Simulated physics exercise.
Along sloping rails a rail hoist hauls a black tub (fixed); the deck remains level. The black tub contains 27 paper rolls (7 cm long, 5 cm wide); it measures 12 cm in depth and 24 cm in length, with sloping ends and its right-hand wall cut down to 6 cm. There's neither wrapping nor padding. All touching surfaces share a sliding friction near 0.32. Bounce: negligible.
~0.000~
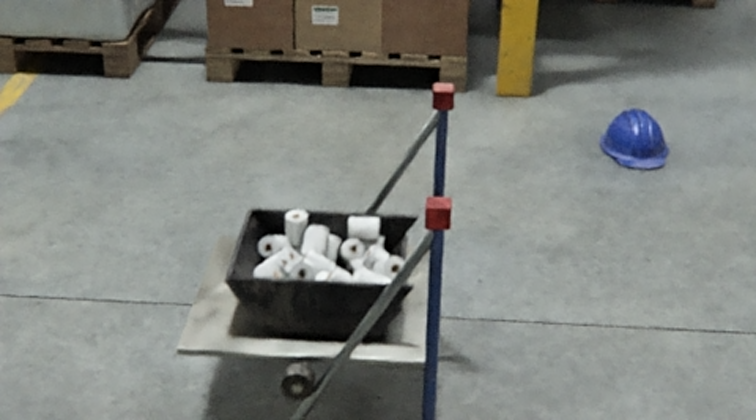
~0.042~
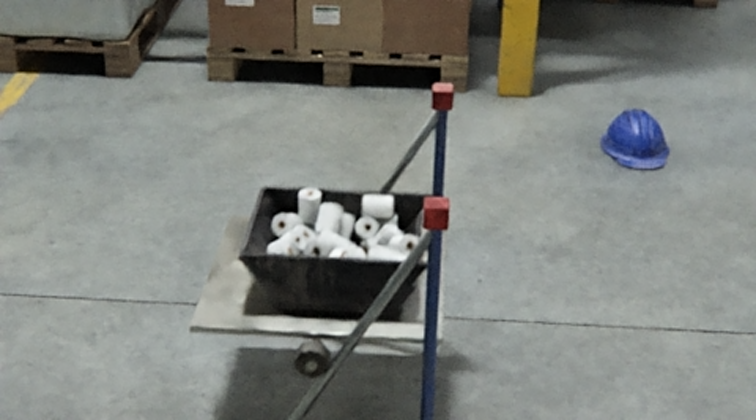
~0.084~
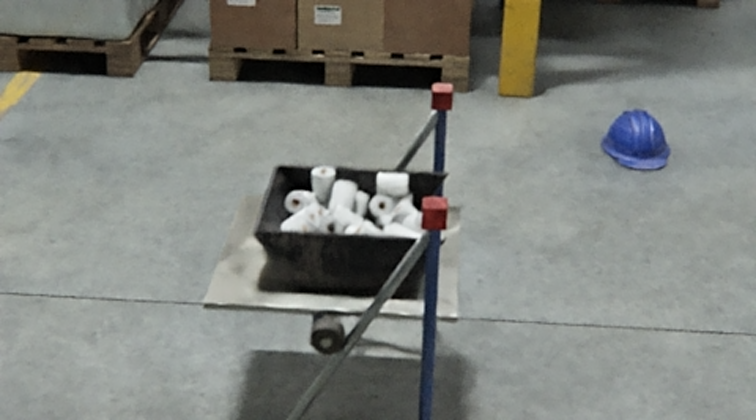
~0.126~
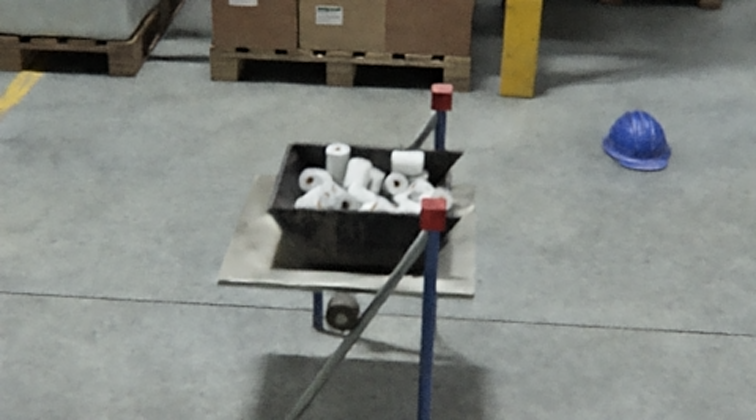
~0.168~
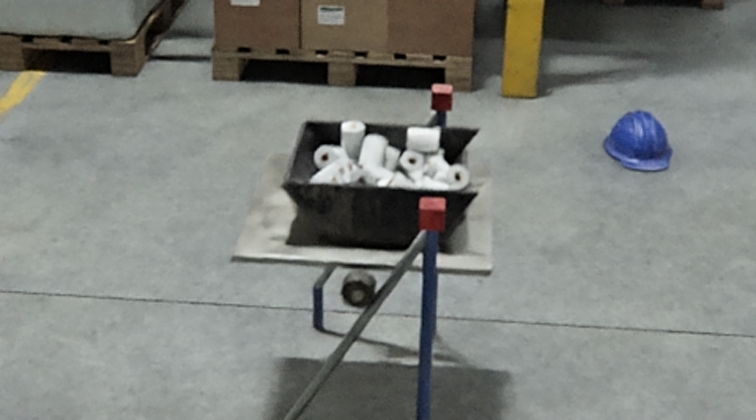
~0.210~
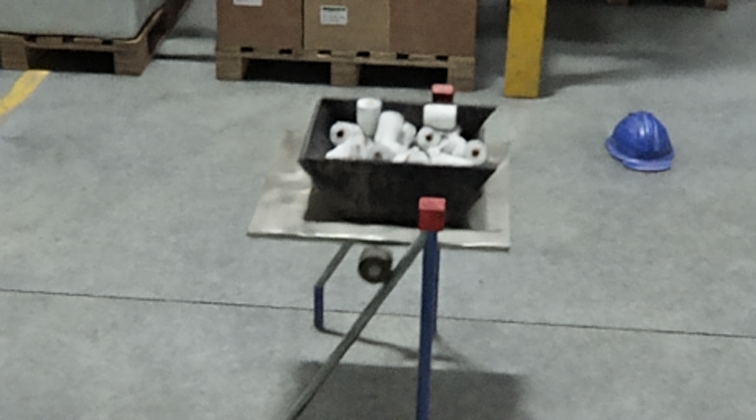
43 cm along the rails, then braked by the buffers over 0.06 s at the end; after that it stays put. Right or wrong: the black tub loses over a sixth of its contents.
Right.
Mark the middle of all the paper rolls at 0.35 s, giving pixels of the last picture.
Somewhere around pixel (444, 107).
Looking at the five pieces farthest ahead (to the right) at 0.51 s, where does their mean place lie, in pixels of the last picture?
The five leading pieces sit around (555, 126) in the last view.
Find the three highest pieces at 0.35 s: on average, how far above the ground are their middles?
Their middles sit some 82 cm up.
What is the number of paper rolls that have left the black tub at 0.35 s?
About 0.
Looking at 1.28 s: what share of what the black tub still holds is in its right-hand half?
I'd say near 50 out of a hundred.
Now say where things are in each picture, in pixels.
In the first picture (places track the rim corner closest to us here), black tub (414, 286); 0 cm travelled; all still inside.
Black tub (430, 263); 7 cm travelled, in the second picture.
Black tub (446, 240); 14 cm travelled, in the third picture.
Black tub (462, 216); 21 cm travelled, in the fourth picture.
Black tub (479, 192); 28 cm travelled, in the fifth picture.
Black tub (498, 167); 34 cm travelled; all still inside, in the sixth picture.
After 0.23 s, braking begins.
After 0.35 s, the black tub has all 27.
After 0.51 s, the black tub is down by 6 of 27.
After 0.73 s, the black tub is down by 8 of 27.
Outcome (at 1.28 s), the black tub is down by 8 of 27. Asked share, 8 of 27, 30 per cent.
